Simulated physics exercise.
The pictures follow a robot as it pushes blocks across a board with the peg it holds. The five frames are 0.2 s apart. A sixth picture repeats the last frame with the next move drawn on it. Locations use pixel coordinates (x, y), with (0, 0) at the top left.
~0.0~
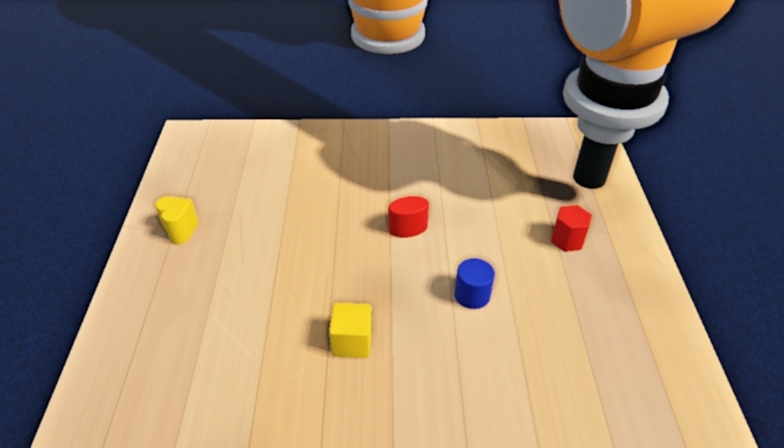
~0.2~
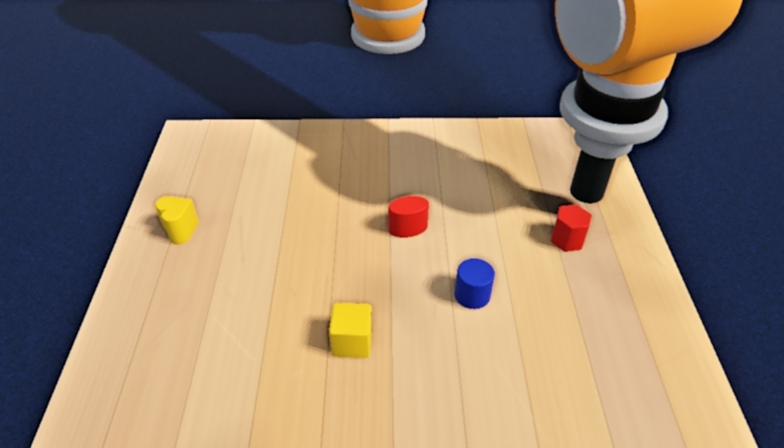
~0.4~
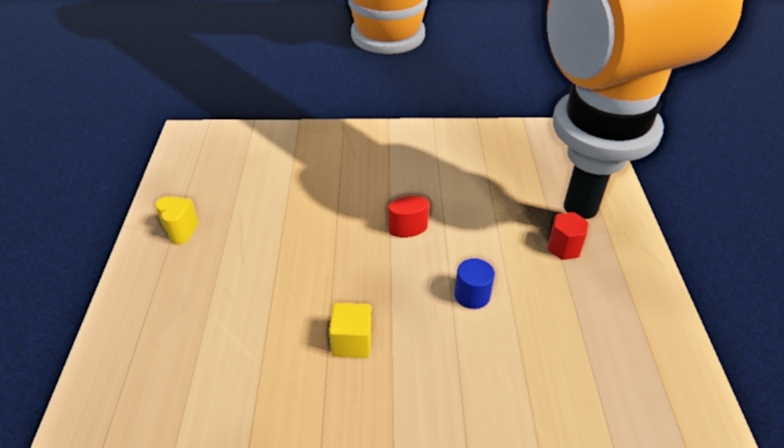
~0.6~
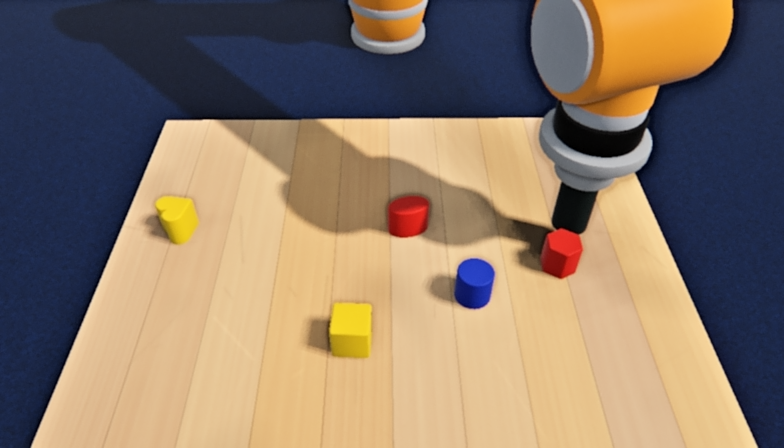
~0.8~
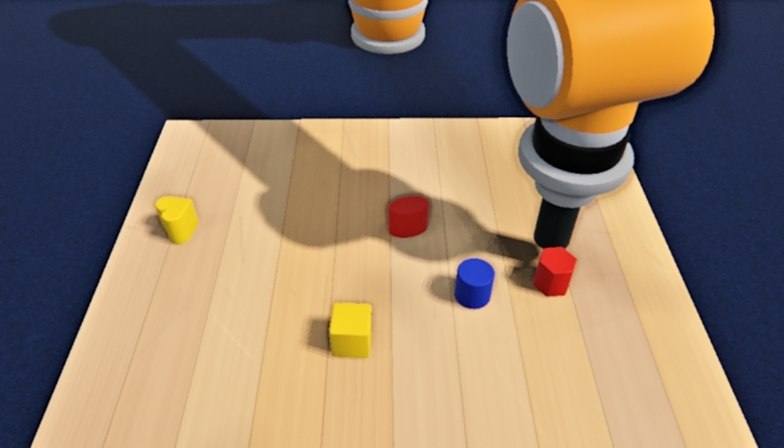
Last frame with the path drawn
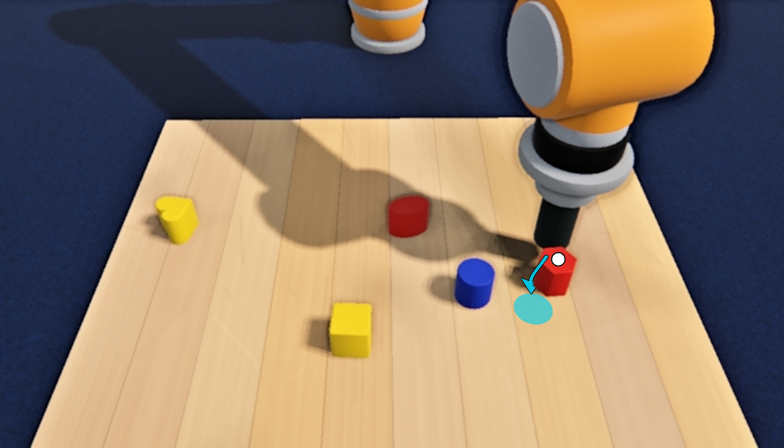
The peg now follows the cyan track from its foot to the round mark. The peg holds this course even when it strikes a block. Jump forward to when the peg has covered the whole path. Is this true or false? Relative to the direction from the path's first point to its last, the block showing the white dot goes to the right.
That claim is false.
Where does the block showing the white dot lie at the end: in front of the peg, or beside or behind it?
Held in front.
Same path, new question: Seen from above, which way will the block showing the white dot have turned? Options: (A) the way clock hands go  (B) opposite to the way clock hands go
My answer is option B.
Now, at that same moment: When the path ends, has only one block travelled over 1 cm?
That would be a yes.
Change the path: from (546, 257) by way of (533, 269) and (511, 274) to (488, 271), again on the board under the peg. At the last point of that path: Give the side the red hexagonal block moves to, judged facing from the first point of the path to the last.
Over to the left.
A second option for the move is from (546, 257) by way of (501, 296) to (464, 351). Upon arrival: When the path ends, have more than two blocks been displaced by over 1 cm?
I'd say no.
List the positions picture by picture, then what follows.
In the first picture, peg tip at (589, 179); block tops, blue disc at (476, 271); red hexagonal block at (575, 215).
In the second picture, peg at (587, 193); blocks unchanged.
In the third picture, peg at (581, 208); red hexagonal block at (572, 223).
In the fourth picture, peg at (569, 224); red hexagonal block at (565, 241).
In the fifth picture, peg at (551, 239); blue disc at (476, 271); red hexagonal block at (558, 259).
Path on the board, from (546, 257) over (536, 271) and (531, 289) to (533, 309); the dot is on the red hexagonal block.
The first path, step by step. Halfway along, peg at (536, 262); red hexagonal block at (555, 284), turned 35° anticlockwise.
At the end, peg at (538, 291); blue disc in place; red hexagonal block at (568, 312), turned 70° anticlockwise.
